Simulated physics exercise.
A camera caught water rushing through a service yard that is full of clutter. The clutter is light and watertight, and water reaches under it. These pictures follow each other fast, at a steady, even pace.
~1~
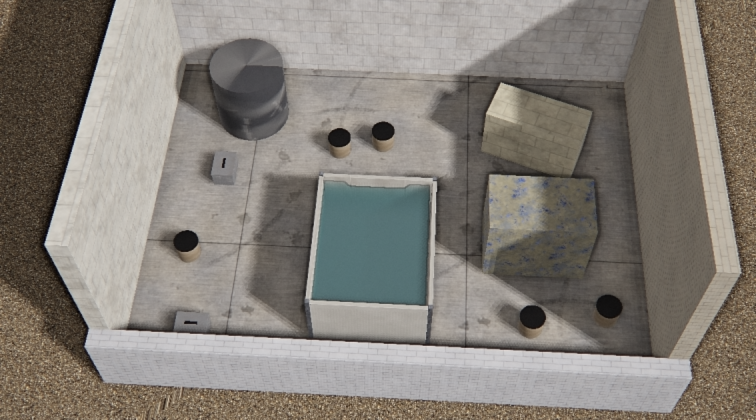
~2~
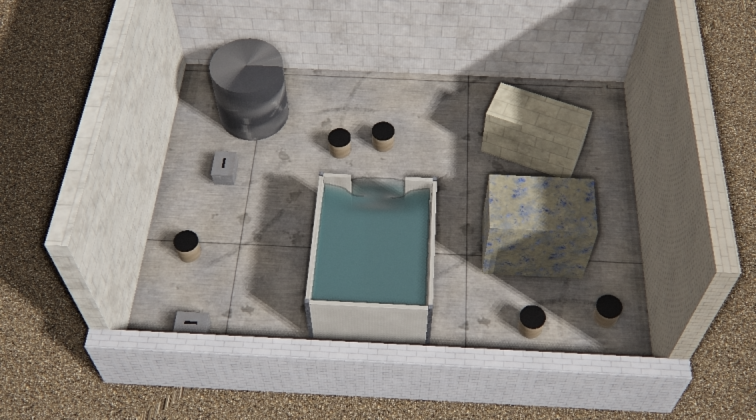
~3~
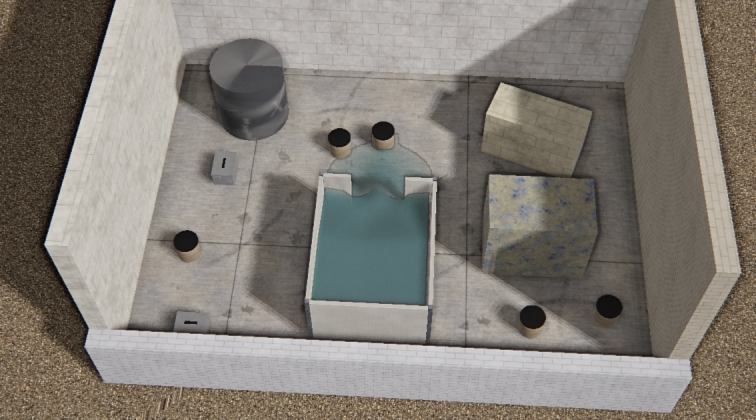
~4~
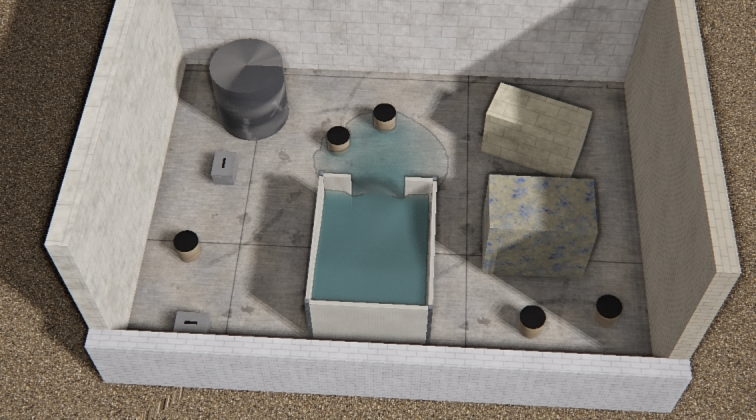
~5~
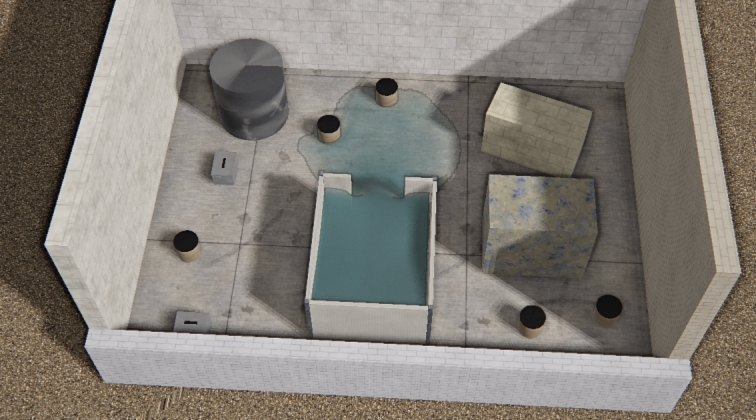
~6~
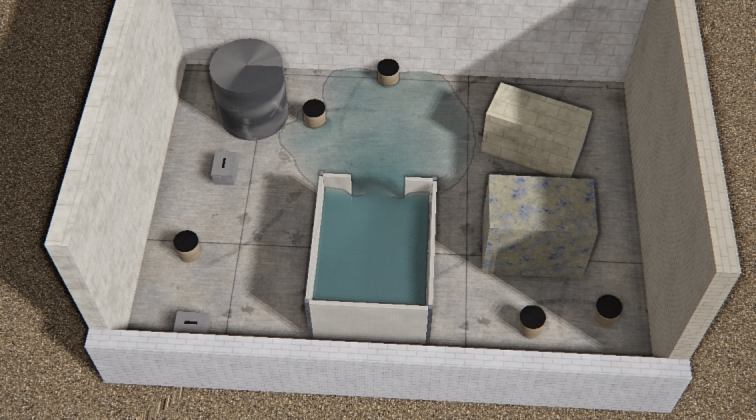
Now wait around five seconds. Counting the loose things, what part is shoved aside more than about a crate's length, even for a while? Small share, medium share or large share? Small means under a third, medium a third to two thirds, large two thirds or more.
A large share.
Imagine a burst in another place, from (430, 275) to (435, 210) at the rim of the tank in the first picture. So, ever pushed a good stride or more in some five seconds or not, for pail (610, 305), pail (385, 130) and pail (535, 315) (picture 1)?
In turn: Moved that far, moved that far, moved that far.
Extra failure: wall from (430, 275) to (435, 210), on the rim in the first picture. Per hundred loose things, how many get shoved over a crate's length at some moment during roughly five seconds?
40 % or thereabouts.
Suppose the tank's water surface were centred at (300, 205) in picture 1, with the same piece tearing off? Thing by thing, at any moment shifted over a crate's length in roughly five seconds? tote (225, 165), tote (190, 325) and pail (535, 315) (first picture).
Well, the first one got driven a long way, the second didn't get far, and the third didn't get far.
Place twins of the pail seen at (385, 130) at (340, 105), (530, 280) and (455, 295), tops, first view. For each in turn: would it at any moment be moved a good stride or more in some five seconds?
In order: Shoved clear, hardly budges, then hardly budges.
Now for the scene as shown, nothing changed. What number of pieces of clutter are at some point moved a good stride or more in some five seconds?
So the number is 5.
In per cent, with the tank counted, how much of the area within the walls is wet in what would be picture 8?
Roughly 30 per cent.
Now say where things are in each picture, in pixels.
In the first picture, a pail at (383, 130) rests on the ground; a pail at (339, 137) rests on the ground; 0 of 7 have shifted.
In the second picture, a pail at (383, 130), on the bottom; a pail at (339, 137), on the bottom; 0 of 7 have shifted.
In the third picture, a pail at (383, 130), on the bottom; a pail at (339, 137), on the bottom; 0 of 7 have shifted.
In the fourth picture, a pail at (385, 112), on the bottom, a stride from its start; a pail at (338, 135) rests on the ground, close to its start; 1 of 7 have shifted.
In the fifth picture, a pail at (387, 86) rests on the ground, a stride from its start; a pail at (329, 123) rests on the ground, close to its start; 2 of 7 have shifted.
In the sixth picture, a pail at (388, 67), on the bottom, a stride from its start; a pail at (314, 108), on the bottom, a stride from its start; 2 of 7 have shifted.
A moment on, 2 of 7 are well off their spots; 1 afloat.
Next, 2 of 7 are well off their spots; 2 afloat.
Later, 2 of 7 are well off their spots; 2 afloat.
In the end, 5 of 7 are well off their spots, and 5 have been at some point; 2 afloat.
